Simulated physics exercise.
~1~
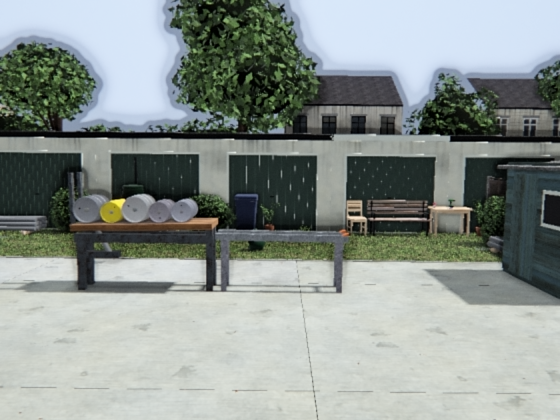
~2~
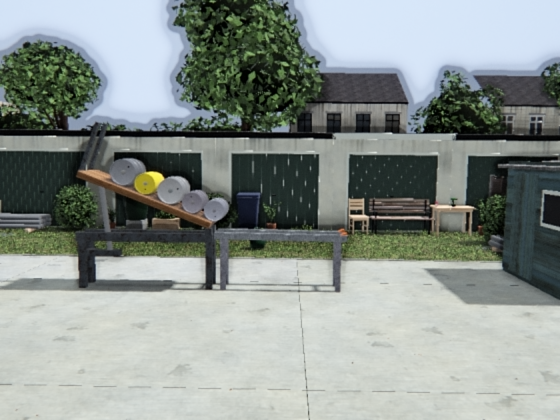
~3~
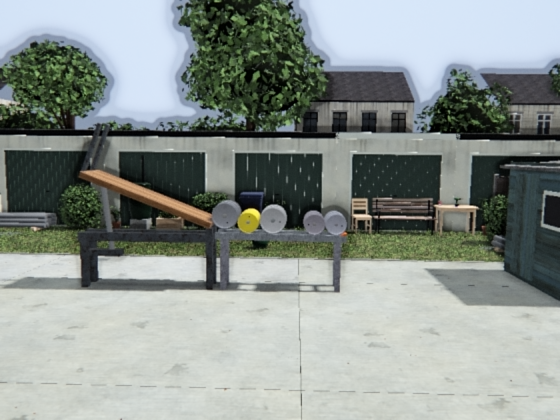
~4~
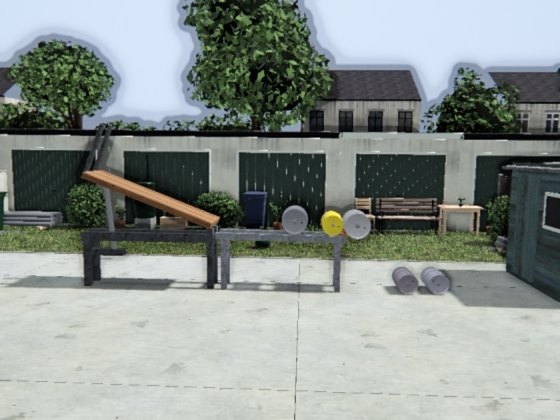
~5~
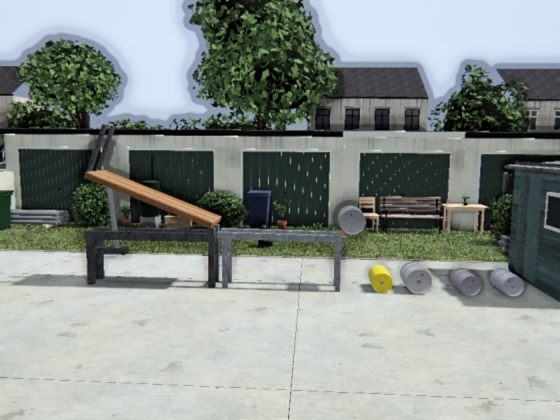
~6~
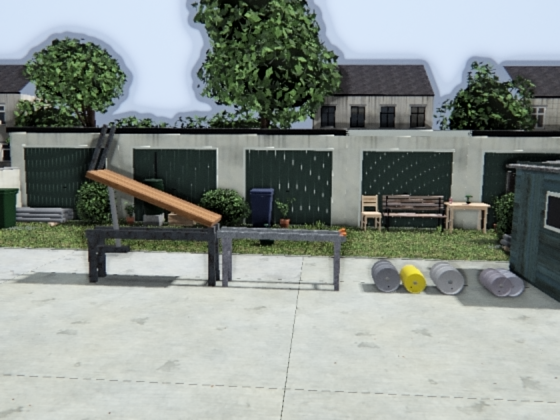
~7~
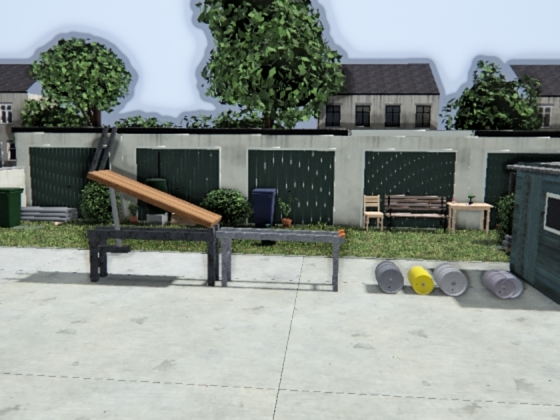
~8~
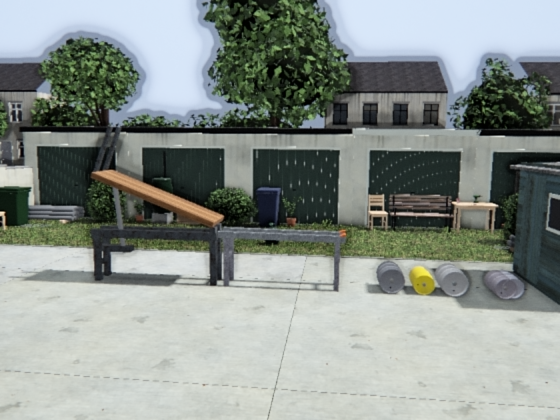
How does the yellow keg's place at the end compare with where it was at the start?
At the start it lay on the level wooden deck at the left, among the gray kegs. At the end it was down on the concrete to the right of the rack, second from the left in the group.
